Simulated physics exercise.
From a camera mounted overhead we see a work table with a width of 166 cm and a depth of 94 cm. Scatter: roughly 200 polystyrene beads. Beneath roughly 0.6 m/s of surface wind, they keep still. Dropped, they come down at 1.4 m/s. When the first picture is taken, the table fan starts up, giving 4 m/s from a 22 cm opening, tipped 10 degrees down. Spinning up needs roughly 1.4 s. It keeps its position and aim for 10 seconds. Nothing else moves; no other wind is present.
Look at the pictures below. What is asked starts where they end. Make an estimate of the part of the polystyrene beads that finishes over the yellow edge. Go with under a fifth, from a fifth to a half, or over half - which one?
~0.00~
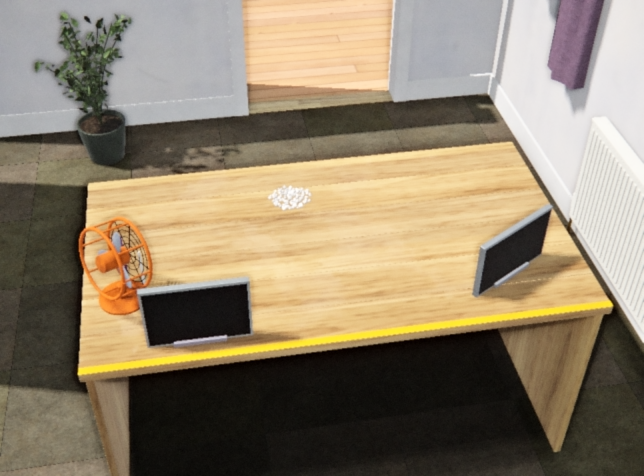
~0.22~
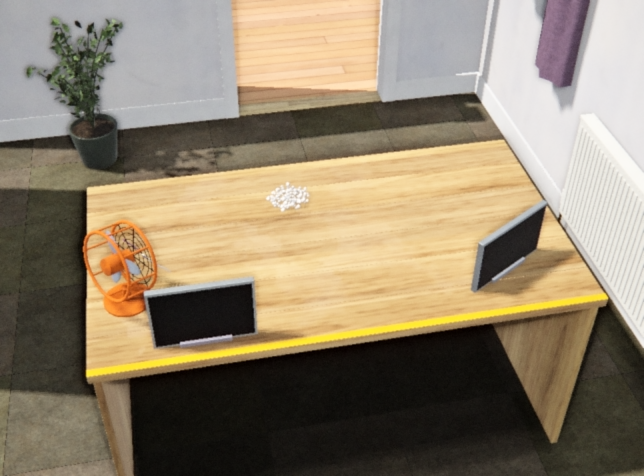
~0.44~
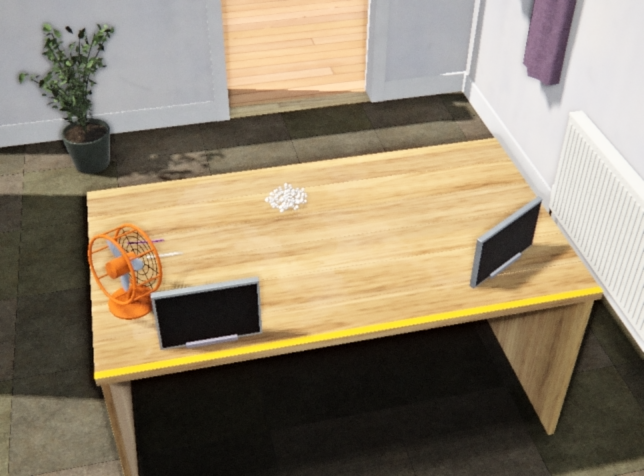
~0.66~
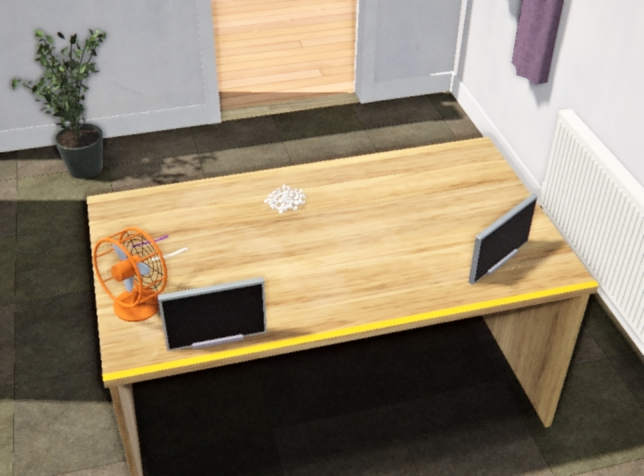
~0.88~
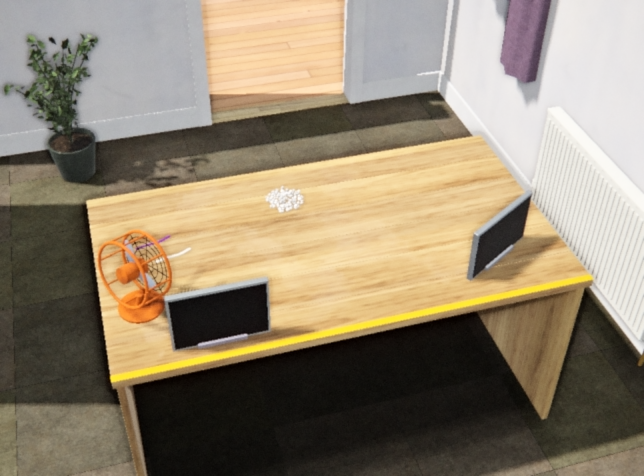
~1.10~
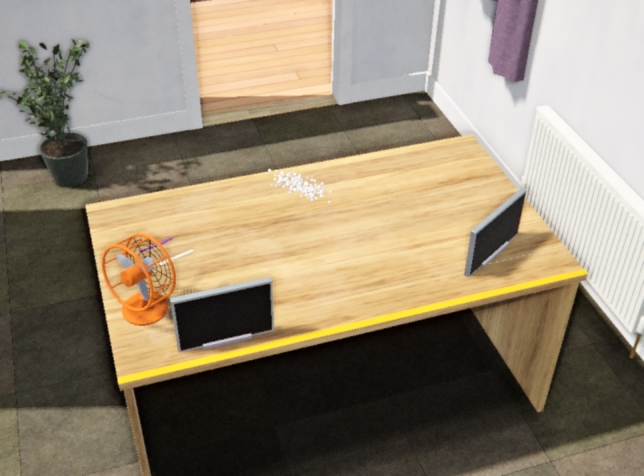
I would go with below one fifth.
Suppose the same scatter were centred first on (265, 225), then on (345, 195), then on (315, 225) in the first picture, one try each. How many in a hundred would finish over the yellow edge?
Going through the three spots in order, you'd get 0 percent, 0 percent and 0 percent.
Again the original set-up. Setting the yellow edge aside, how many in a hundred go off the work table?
Roughly 100 per cent.
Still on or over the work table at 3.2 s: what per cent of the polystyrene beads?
Some 0 per cent at that time.
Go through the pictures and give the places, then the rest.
In the first frame, the middle of the polystyrene beads is near (291, 197), none has stirred yet and the mouth of the table fan is at (116, 259).
In the second frame, the middle of the polystyrene beads is near (289, 198), none has stirred yet and the yellow edge is centred on (360, 336).
In the third frame, the middle of the polystyrene beads is near (287, 199), none has stirred yet, the top of a laptop is at (205, 287) and the top of a laptop is at (511, 218).
In the fourth frame, the middle of the polystyrene beads is near (286, 200) and none has stirred yet.
In the fifth frame, the middle of the polystyrene beads is near (286, 199), the farthest in sight from the table fan is at (299, 192) and about 5 % have left their places.
In the sixth frame, the middle of the polystyrene beads is near (299, 184), the farthest in sight from the table fan is at (312, 178) and all have left their places.
After 2.0 s, 0 % are over the yellow edge; 100 % have settled or left.
After 3.2 s, 0 % are over the yellow edge; 100 % have settled or left.
After 5.5 s, 0 % are over the yellow edge; 100 % have settled or left.
After 10.0 s, at the end, 0 % are over the yellow edge.
